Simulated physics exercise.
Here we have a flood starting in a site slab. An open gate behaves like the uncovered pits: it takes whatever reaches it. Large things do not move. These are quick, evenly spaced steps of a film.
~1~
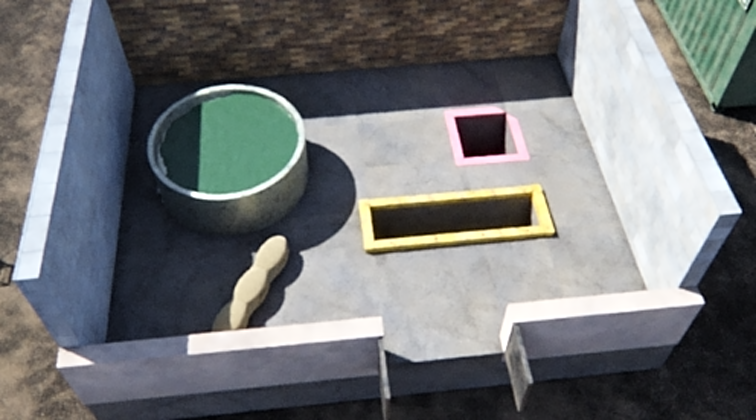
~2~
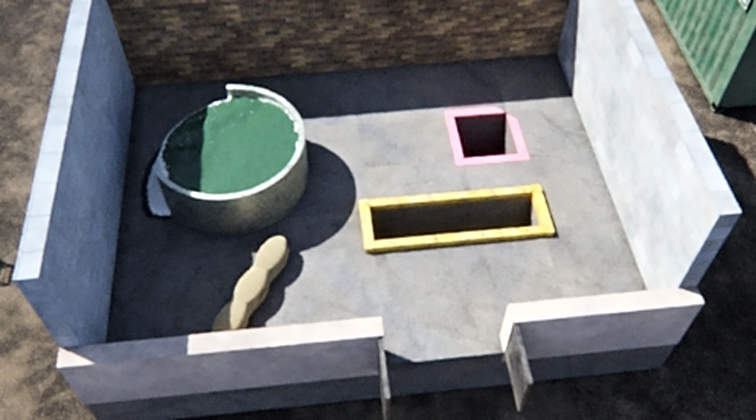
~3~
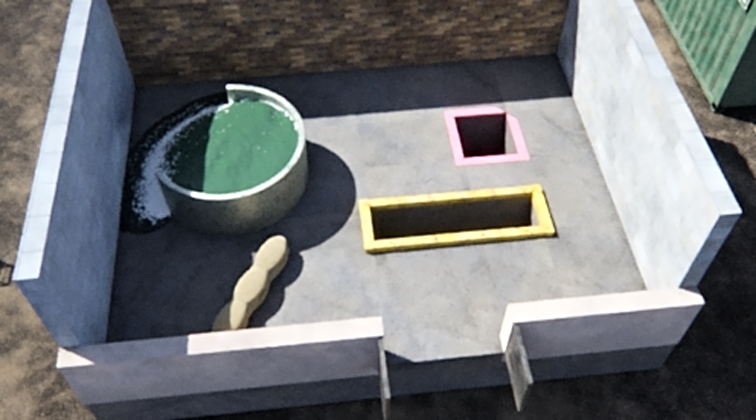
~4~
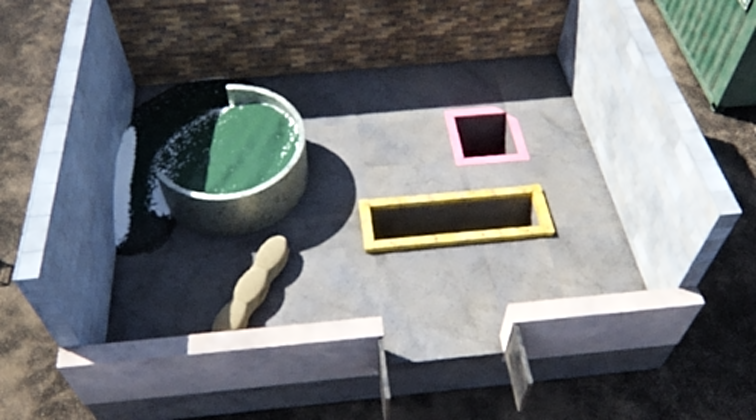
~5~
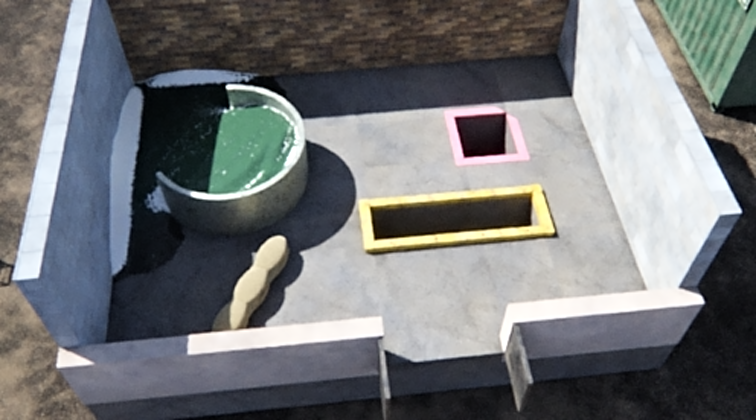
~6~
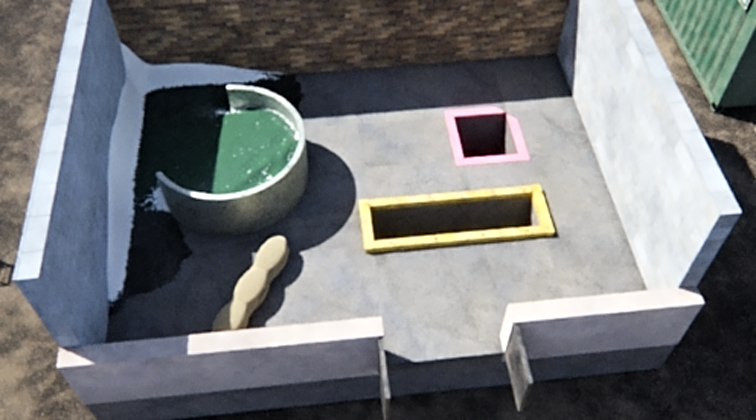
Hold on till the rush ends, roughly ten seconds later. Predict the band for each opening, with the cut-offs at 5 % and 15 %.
Prediction: The gate falls below 5 %; the yellow pit falls below 5 %; the pink pit falls above 15 %.
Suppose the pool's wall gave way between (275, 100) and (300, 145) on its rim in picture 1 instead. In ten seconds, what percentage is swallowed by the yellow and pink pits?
Shares: Yellow at 4 percent, pink at 40 percent.
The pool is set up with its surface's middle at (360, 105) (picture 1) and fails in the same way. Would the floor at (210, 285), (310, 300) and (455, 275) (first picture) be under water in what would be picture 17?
Taking them as they were asked, they come out bone dry, bone dry, bone dry.
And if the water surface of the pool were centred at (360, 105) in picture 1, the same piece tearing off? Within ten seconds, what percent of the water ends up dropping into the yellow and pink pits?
After ten seconds: Yellow pit at 0 percent, pink pit at 4 percent.
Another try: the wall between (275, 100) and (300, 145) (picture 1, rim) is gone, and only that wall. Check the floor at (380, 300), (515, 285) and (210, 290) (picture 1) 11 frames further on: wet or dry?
Taking them in order, I'd say not reached, not reached and not reached.
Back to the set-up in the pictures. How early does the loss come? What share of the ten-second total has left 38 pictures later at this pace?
It comes to around 50 per cent.
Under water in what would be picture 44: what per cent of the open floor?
Around 90 percent, give or take.
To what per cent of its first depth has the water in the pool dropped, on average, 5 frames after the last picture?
About 42 per cent.
A moment on, water covers 25 % of the floor; the gate 0 %, the yellow pit 0 %, the pink pit 0 %.
Next, water covers 35 % of the floor; the gate 0 %, the yellow pit 0 %, the pink pit 0 %.
Then, water covers 65 % of the floor; the gate 0 %, the yellow pit 0 %, the pink pit 4 %.
Later, water covers 90 % of the floor; the gate 0 %, the yellow pit 0 %, the pink pit 11 %.
In the end, water covers 95 % of the floor; the gate 3 %, the yellow pit 0 %, the pink pit 20 %.
